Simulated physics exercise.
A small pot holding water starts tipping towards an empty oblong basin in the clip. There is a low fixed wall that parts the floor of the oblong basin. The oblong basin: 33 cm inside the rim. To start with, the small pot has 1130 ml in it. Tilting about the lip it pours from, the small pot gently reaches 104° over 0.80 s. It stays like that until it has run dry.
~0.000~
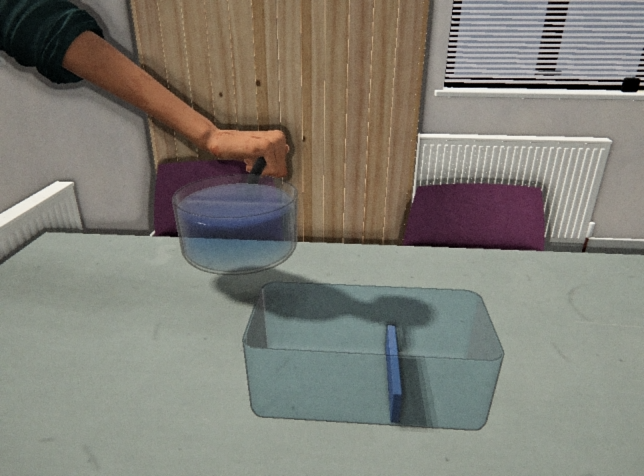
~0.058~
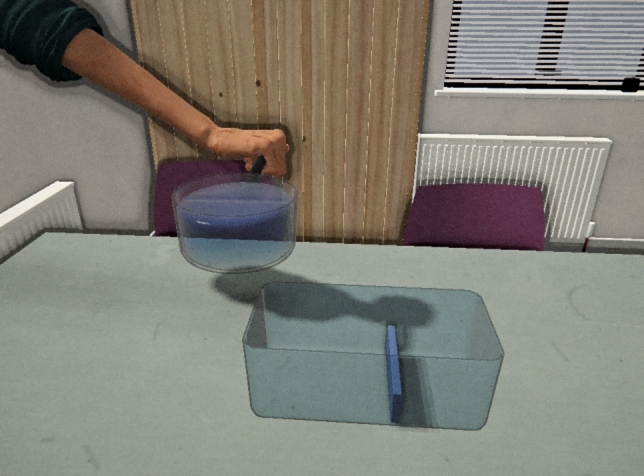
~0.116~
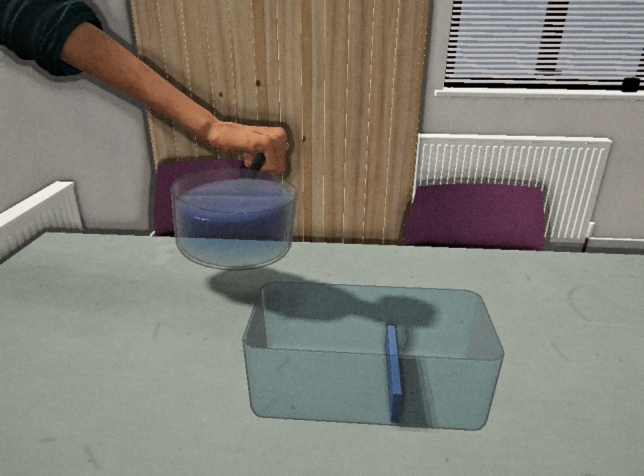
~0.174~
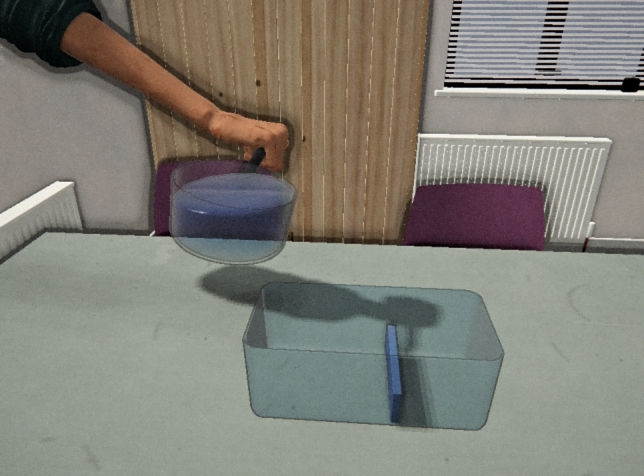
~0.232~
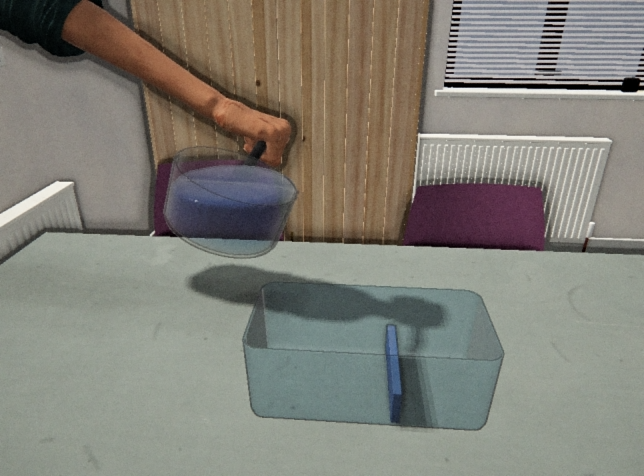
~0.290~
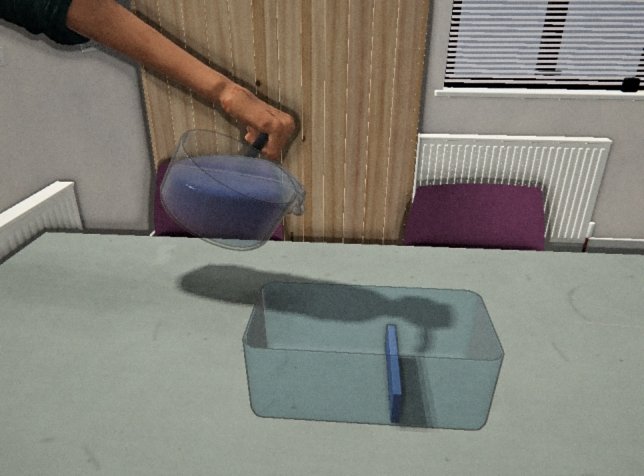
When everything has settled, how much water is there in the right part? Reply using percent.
47 out of 100.
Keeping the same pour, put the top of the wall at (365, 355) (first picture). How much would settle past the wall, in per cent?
Estimate: Close to 80 per cent.
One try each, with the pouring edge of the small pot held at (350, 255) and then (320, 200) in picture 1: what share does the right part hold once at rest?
Try 1: Approx. 70 %; try 2: Approx. 65 %.
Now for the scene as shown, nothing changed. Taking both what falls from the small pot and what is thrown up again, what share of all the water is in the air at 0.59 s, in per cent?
It comes to about 52 percent.
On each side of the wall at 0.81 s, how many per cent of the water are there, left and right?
Near 20 on the left, 56 on the right.
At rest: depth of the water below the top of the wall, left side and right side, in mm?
Left roughly 36 mm; right roughly 24 mm.
By 0.59 s the tilt is 88° and 38 per cent is still to pour, 10 is left of the wall and 0 right of it.
By 0.81 s the tilt is 104° and 5 per cent is still to pour, 20 is left of the wall and 56 right of it.
By 1.05 s the tilt is 104° and 0 per cent is still to pour, 41 is left of the wall and 46 right of it.
By 1.30 s the tilt is 104° and 0 per cent is still to pour, 48 is left of the wall and 48 right of it.
At rest 49 per cent lies left of the wall, 47 right of it and 4 outside.
